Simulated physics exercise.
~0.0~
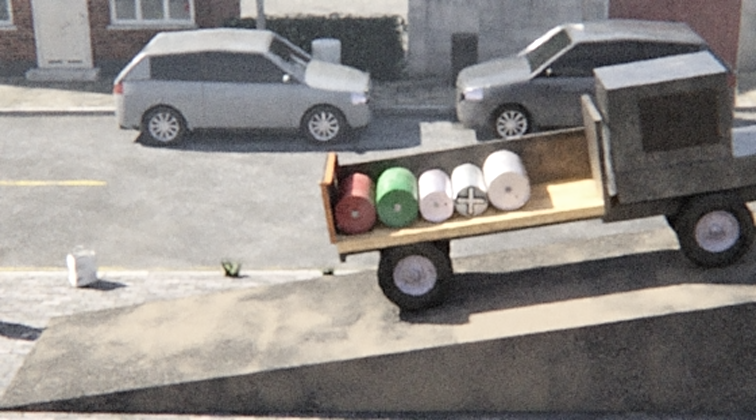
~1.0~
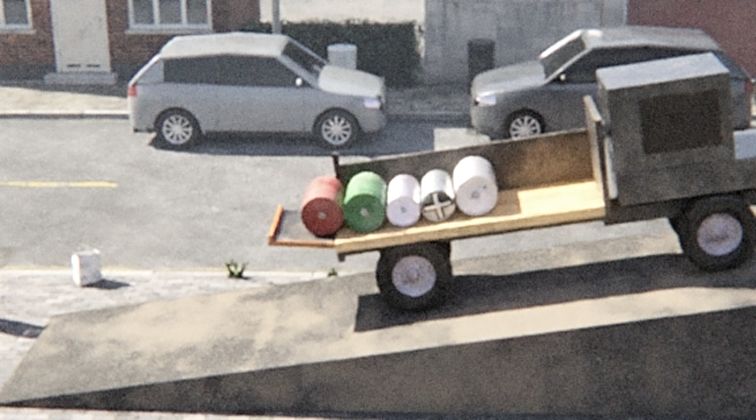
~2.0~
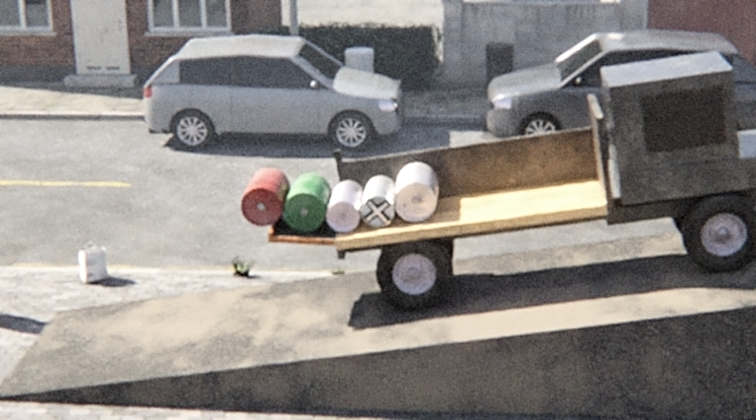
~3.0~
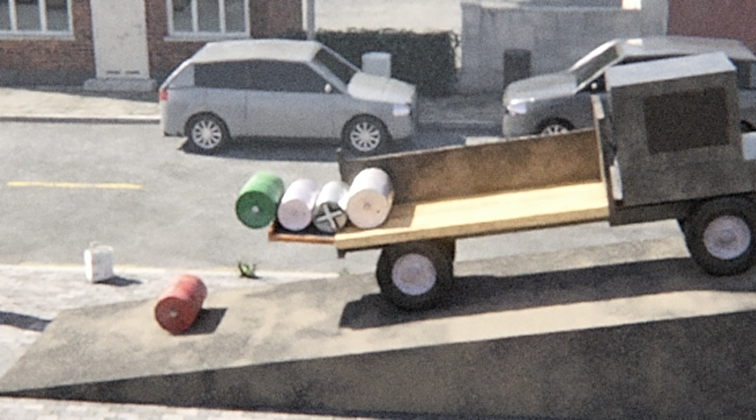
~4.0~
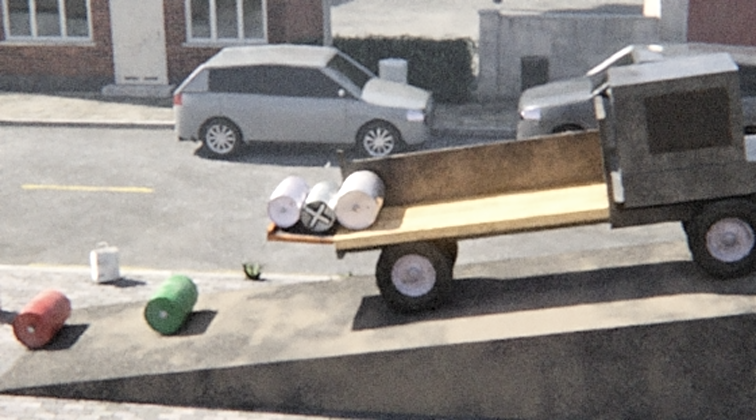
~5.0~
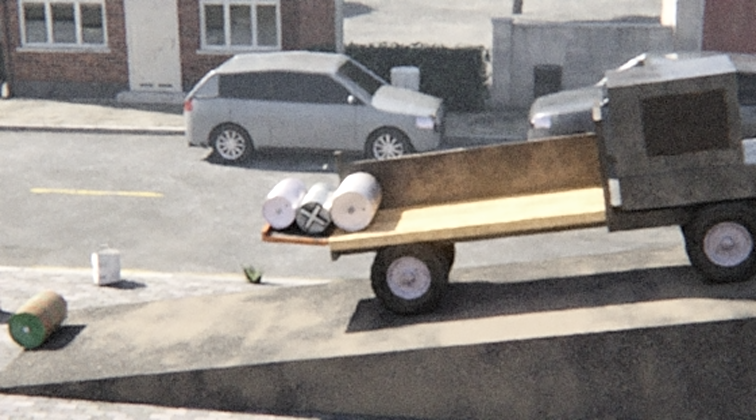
A dark pickup stands nose-up on a ramp sloping down to the left, seen from the side across a street with two grey cars and a brick building behind. Five kegs lie in its open bed, red and green at the tail, then three white ones, one marked with a cross. The tailgate drops and the row rolls left. The red keg falls off the gate and rolls down the ramp, then the green follows. The three white ones stop at the gate and stay aboard, while the green keg ends at the bottom left, where the red had rolled.
